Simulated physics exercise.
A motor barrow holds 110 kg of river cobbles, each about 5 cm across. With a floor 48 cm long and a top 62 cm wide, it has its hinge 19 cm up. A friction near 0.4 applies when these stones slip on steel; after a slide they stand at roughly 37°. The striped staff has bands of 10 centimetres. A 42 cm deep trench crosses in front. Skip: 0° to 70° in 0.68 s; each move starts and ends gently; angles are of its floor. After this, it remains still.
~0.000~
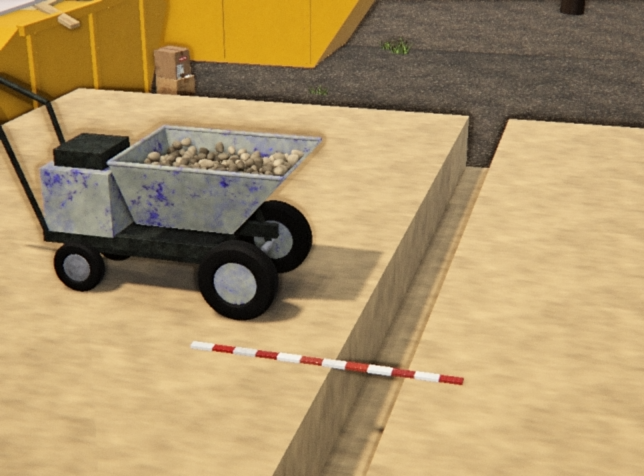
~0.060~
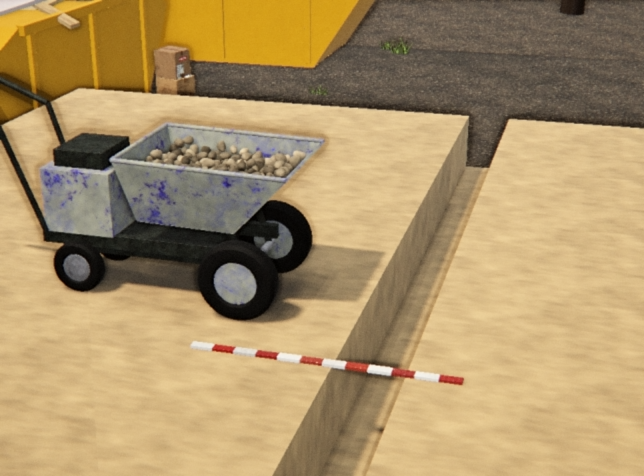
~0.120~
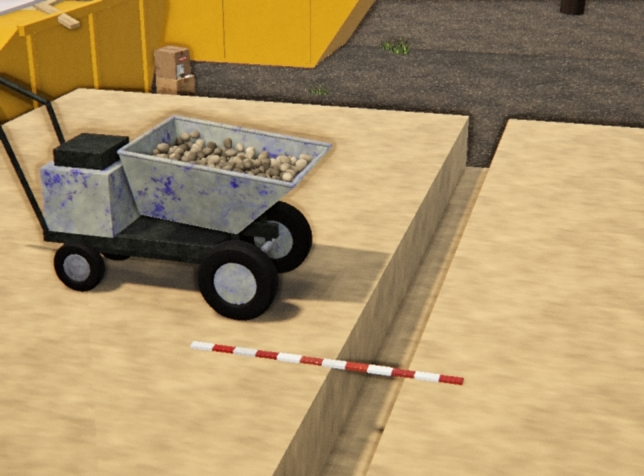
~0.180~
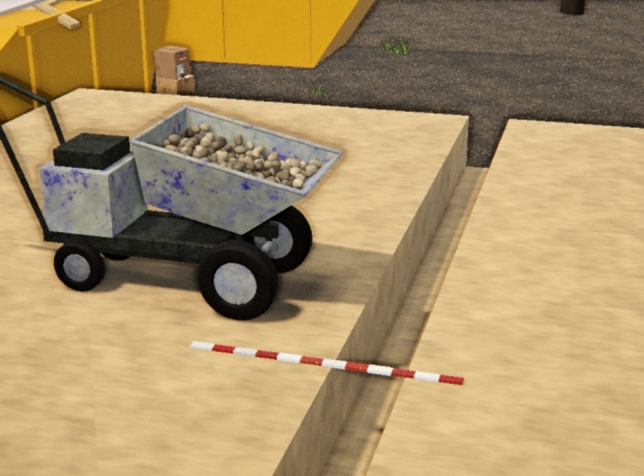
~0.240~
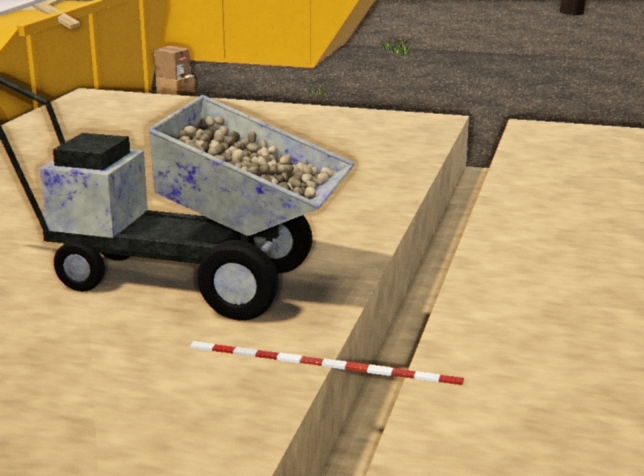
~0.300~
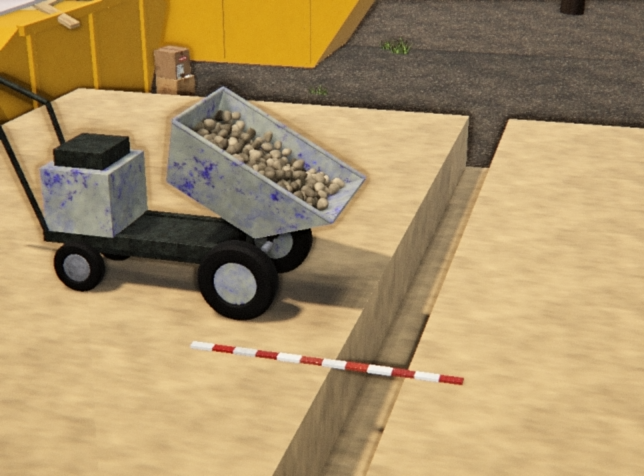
The video shows a motor barrow loaded with river cobbles standing on sandy ground beside a trench, near a red-and-white striped staff. Its blue-stained grey skip gradually tilts forward to the right, its rear rising as the stones tilt with it.
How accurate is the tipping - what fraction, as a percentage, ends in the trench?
Close to 71 in every hundred.
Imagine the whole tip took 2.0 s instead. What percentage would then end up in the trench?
95 %.
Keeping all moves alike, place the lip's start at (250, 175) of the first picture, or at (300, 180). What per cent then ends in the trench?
About 95 per cent from the first spot, about 55 from the second.
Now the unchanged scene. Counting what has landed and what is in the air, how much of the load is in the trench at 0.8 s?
Around 25 per cent of it, at that instant.
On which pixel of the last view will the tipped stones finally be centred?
(412, 371).
After 0.5 s the floor is at 59°; 100 % in the skip; the foremost stones are at (359, 249).
After 0.8 s the floor is at 70°; 75 % in the skip, 23 % in the trench, 2 % past the trench; the foremost stones are at (434, 307).
After 1.1 s the floor is at 70°; 19 % in the skip, 53 % in the trench, 29 % past the trench; the foremost stones are at (570, 334).
After 3.1 s the floor is at 70°; 0 % in the skip, 71 % in the trench, 29 % past the trench; the foremost stones are past the picture's edge.
